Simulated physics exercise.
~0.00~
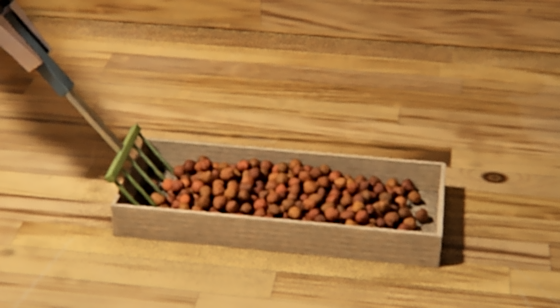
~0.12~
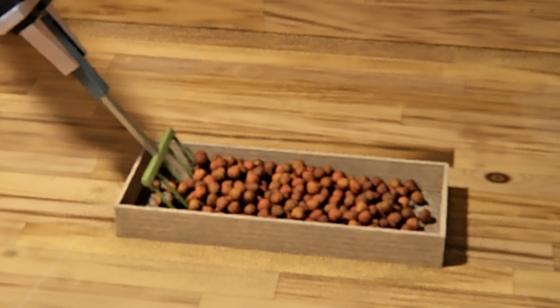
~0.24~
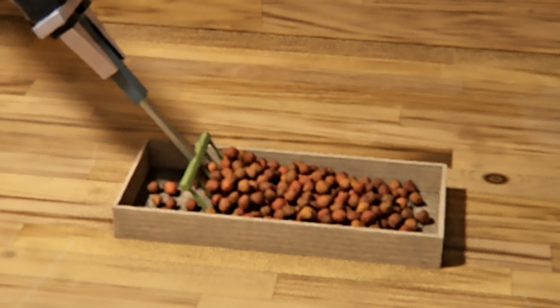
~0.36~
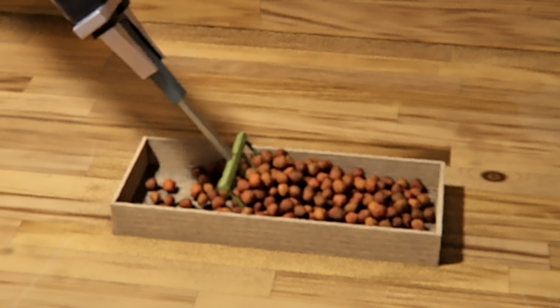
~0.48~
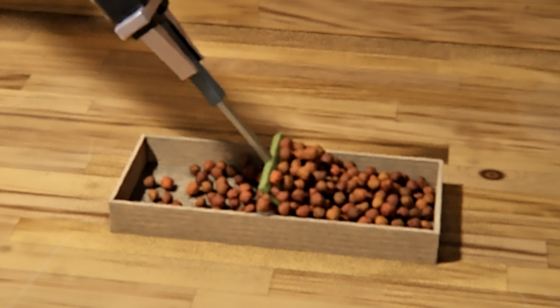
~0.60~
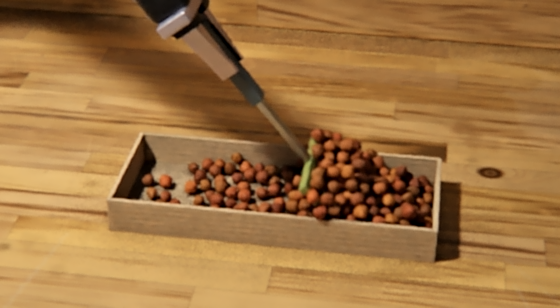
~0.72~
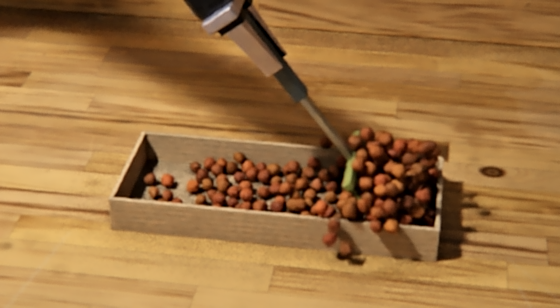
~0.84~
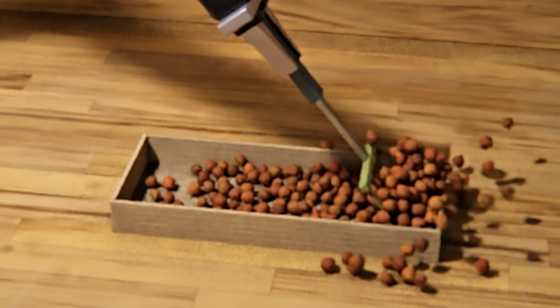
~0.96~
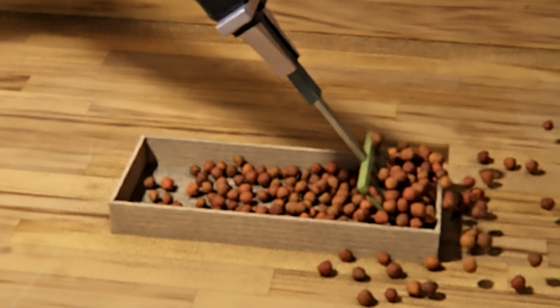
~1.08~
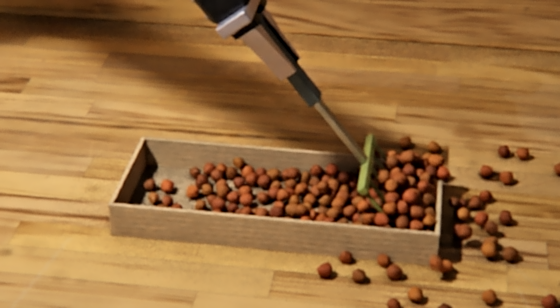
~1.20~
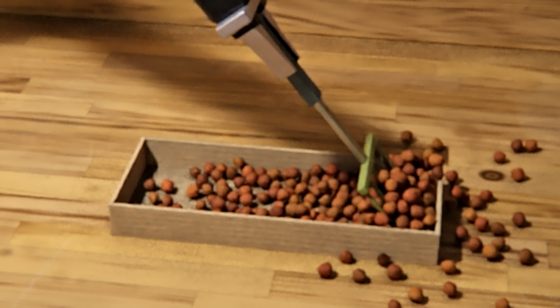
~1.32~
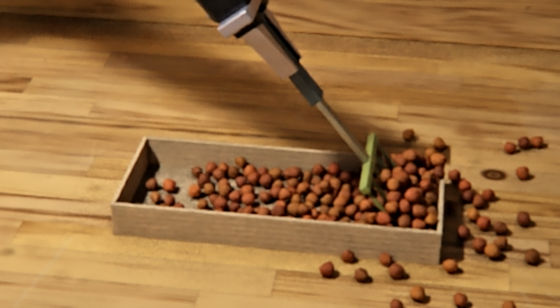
A robotic gripper rakes brown hazelnuts rightward through a tray, spilling some onto the wooden table.
